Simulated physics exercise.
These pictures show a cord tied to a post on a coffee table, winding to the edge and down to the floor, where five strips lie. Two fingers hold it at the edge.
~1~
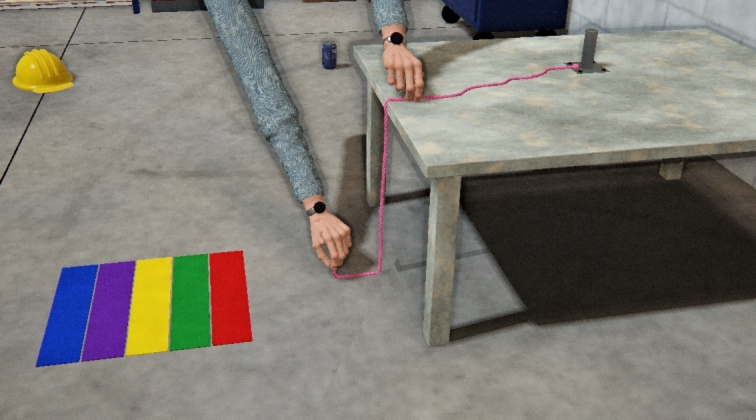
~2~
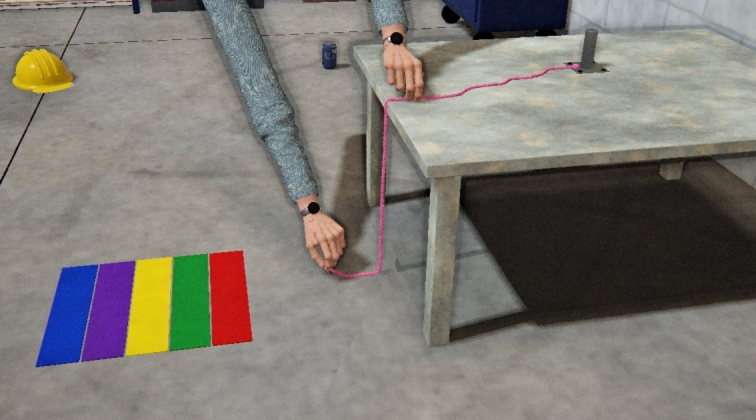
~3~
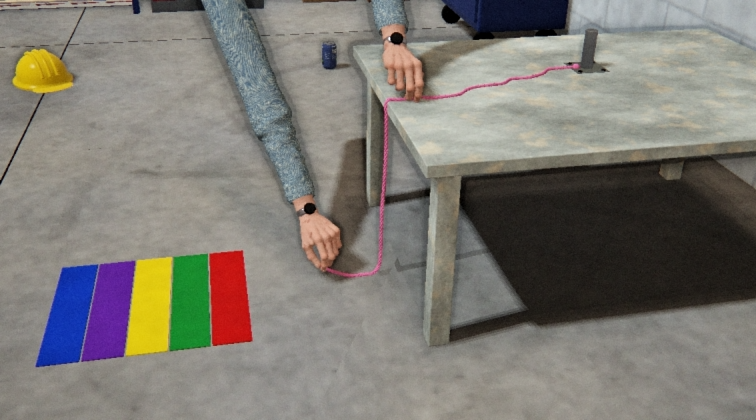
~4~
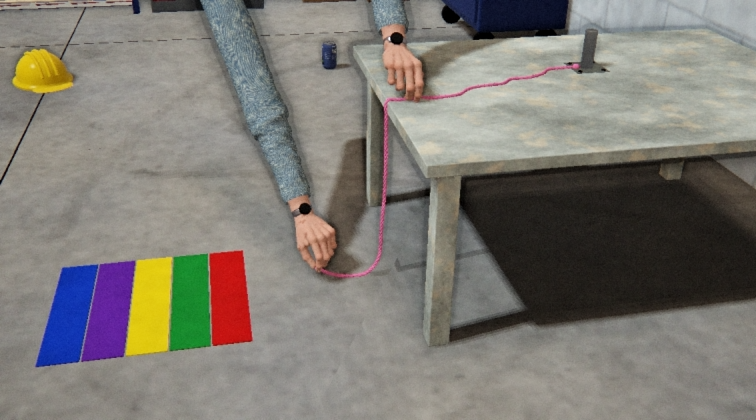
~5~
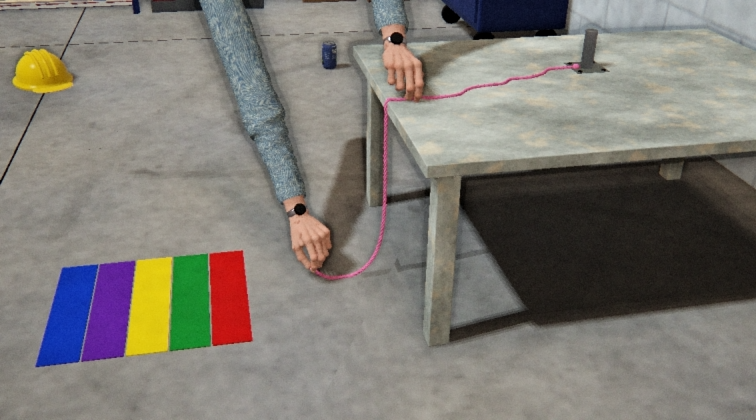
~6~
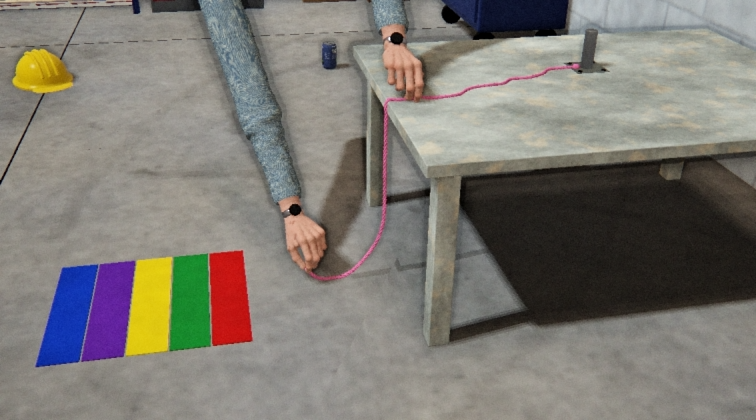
A hand near the floor slowly drew the end of a pink cord a short way left, toward the colored strips, while the other hand stayed at the table's edge and the hanging part curved.
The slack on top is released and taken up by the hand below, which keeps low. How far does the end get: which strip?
The end stops over the green strip.
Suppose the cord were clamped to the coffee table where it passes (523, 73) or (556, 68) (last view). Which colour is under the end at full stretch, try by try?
In that order: Green; green.
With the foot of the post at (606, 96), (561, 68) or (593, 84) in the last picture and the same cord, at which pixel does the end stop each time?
About (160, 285), (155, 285) and (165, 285).
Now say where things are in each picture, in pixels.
End (332, 266); red (232, 324); green (190, 329); yellow (149, 334); purple (105, 339); blue (62, 344), in the first picture.
End (326, 266); cord through (549, 69) (498, 84) (439, 98) (386, 126) (382, 196) (380, 264), in the second picture.
End (321, 267), in the third picture.
End (317, 267); cord through (549, 69) (498, 84) (439, 98) (386, 126) (384, 196) (375, 264), in the fourth picture.
End (311, 268), in the fifth picture.
End (306, 268); cord through (549, 69) (498, 84) (439, 98) (386, 126) (385, 196) (362, 261), in the sixth picture.
Soon after, end near (267, 272); short of the strips.
After that, end near (220, 277); over red.
At the stop, end near (190, 280); over green. It gets as far as the green strip.
